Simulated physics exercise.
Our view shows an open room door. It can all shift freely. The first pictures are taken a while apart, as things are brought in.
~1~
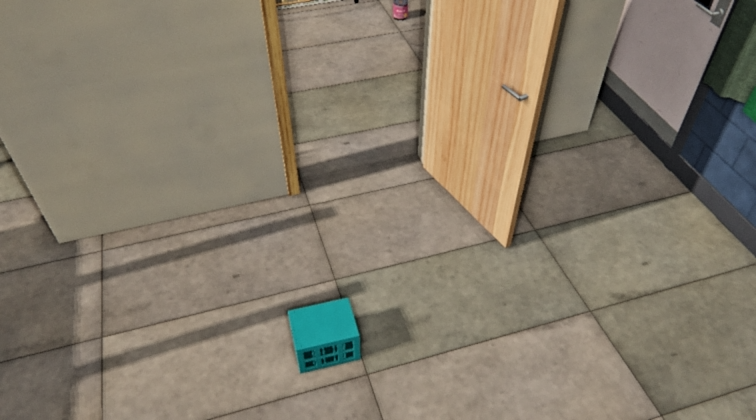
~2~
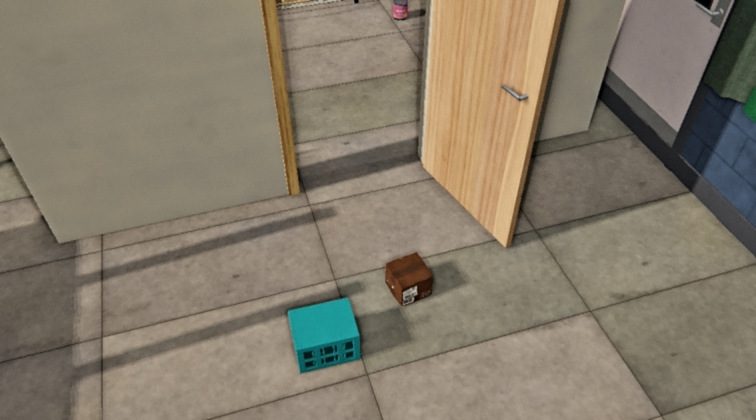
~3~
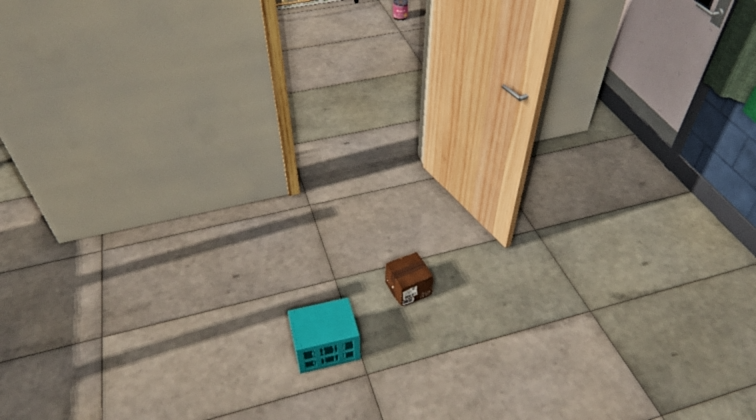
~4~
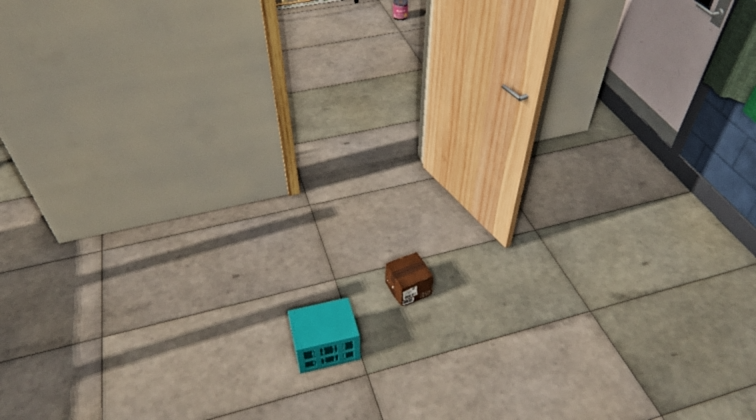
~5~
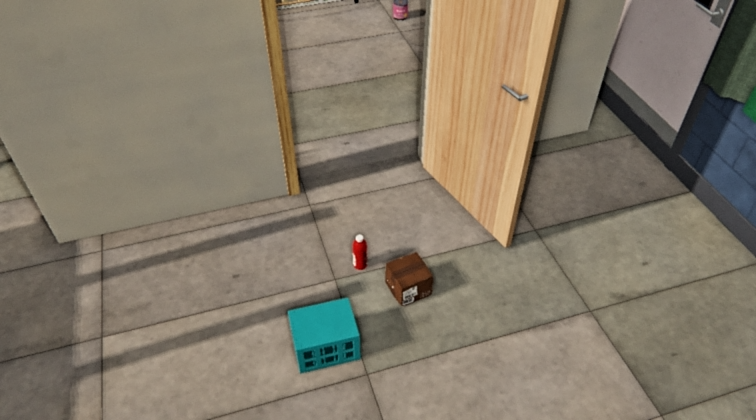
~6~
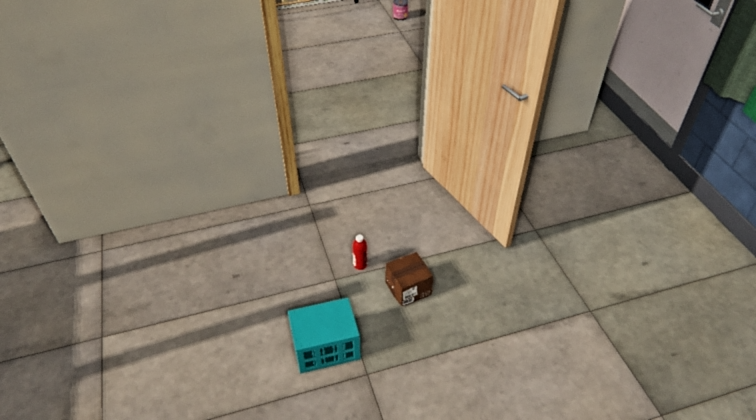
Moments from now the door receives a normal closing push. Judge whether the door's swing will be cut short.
No, the swing is completed.
Then, 0.50 s later than the last frame, open by 86°.
Then, 0.80 s later than the last frame, open by 61°.
Then, 1.10 s later than the last frame, open by 32°.
Then, 1.30 s later than the last frame, open by 10°.
When it is over, open by 0°; all 3 as before. End places, in pixels of the last picture, red bottle near (360, 252).
